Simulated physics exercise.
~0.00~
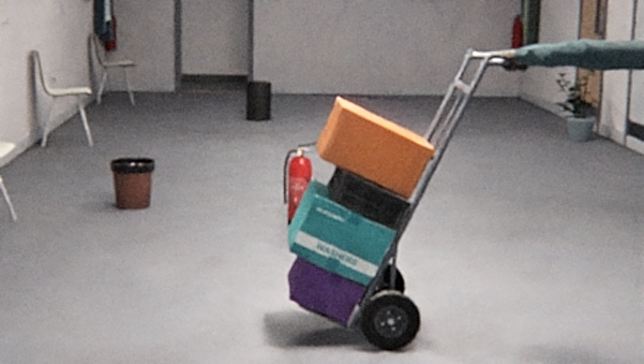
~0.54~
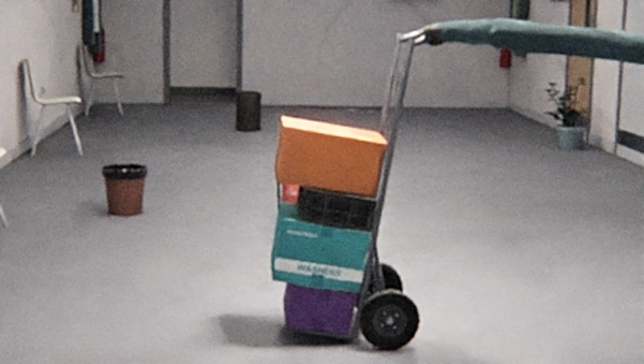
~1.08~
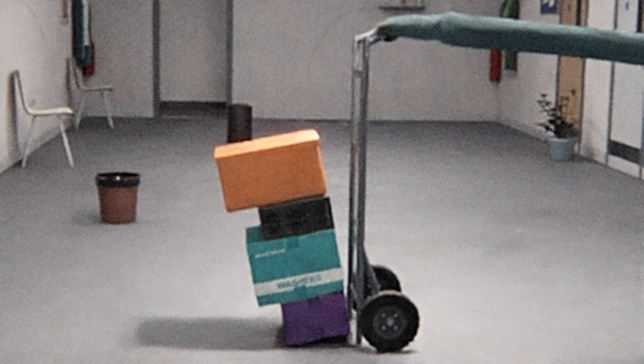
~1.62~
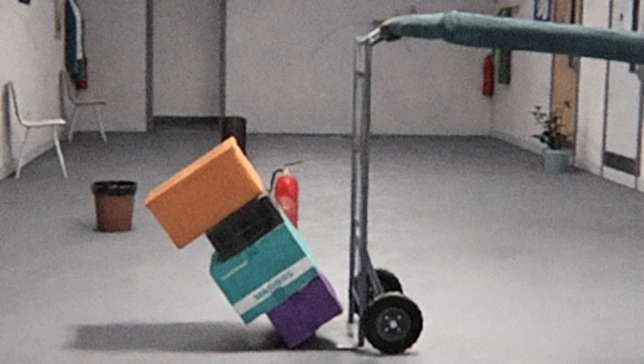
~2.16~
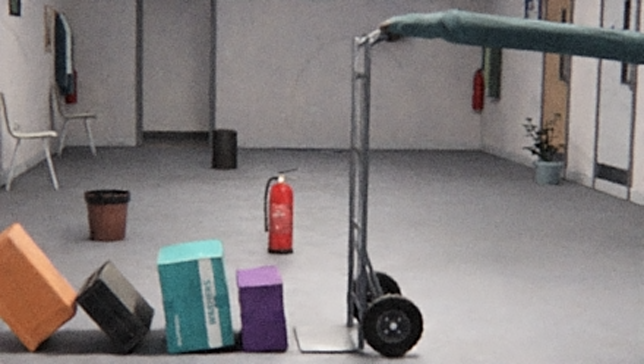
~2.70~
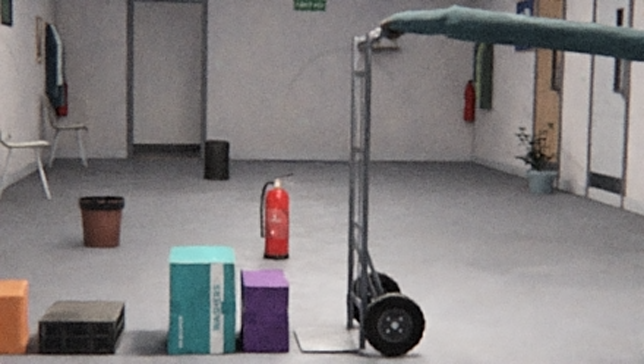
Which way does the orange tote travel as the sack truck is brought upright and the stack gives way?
The orange tote moves to the left, toppling away from the truck and ending up on the floor at the far left of the view.
